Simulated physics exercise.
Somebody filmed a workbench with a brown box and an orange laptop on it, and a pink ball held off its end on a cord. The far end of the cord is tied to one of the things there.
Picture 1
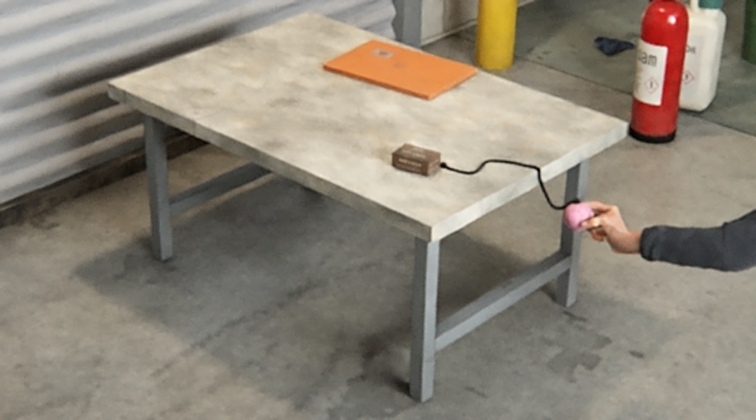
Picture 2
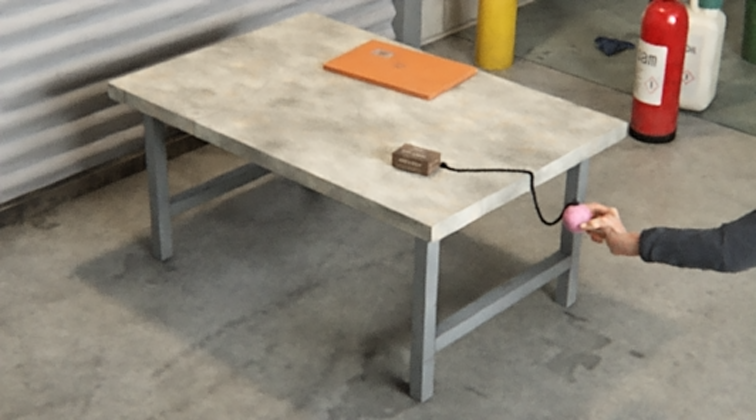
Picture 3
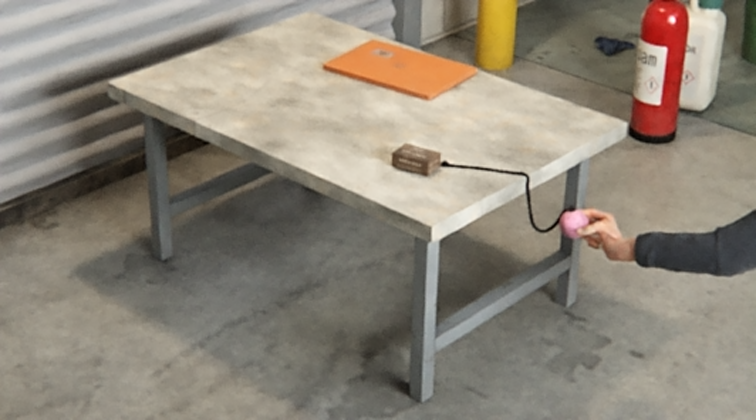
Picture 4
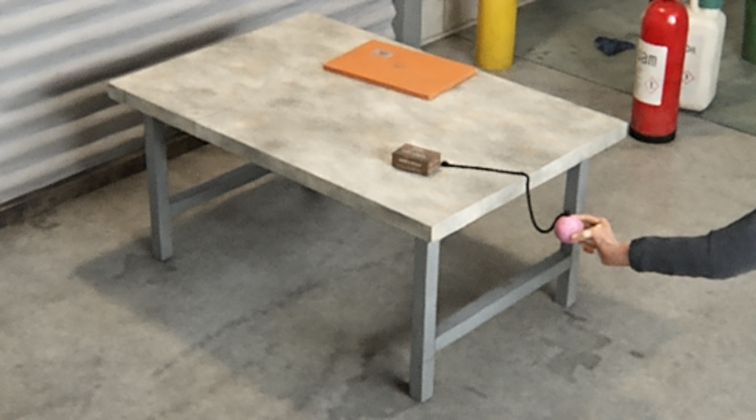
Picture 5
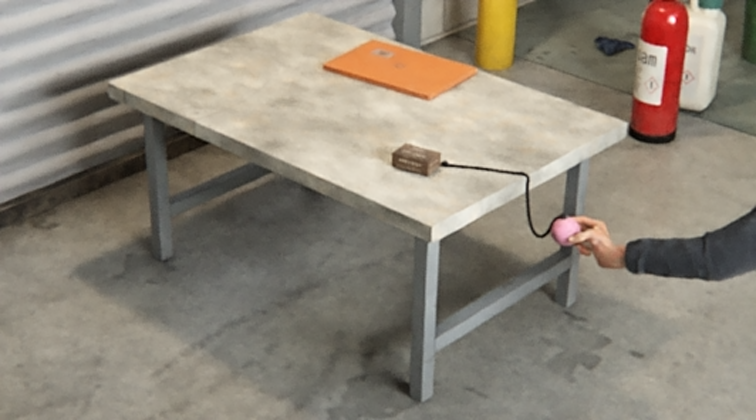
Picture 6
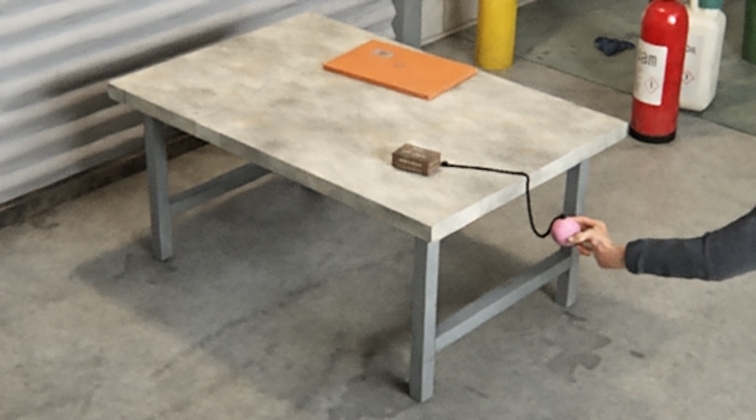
At a workbench, a hand lowers a pink ball corded to a brown box slightly.
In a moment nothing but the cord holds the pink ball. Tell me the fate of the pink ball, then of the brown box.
In the end the pink ball reaches the floor. The brown box gets pulled over the edge.
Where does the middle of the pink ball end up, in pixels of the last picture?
Its middle is at (647, 397).
Then, 0.42 s later than the last view, ball on the floor near (517, 359); laptop as before; box tugged along near (537, 176).
Then, 0.80 s later than the last view, ball on the floor near (529, 365); laptop as before; box down on the floor.
Finally, ball on the floor near (647, 397); laptop as before; box down on the floor. The pink ball lands on the floor and the brown box follows it down.
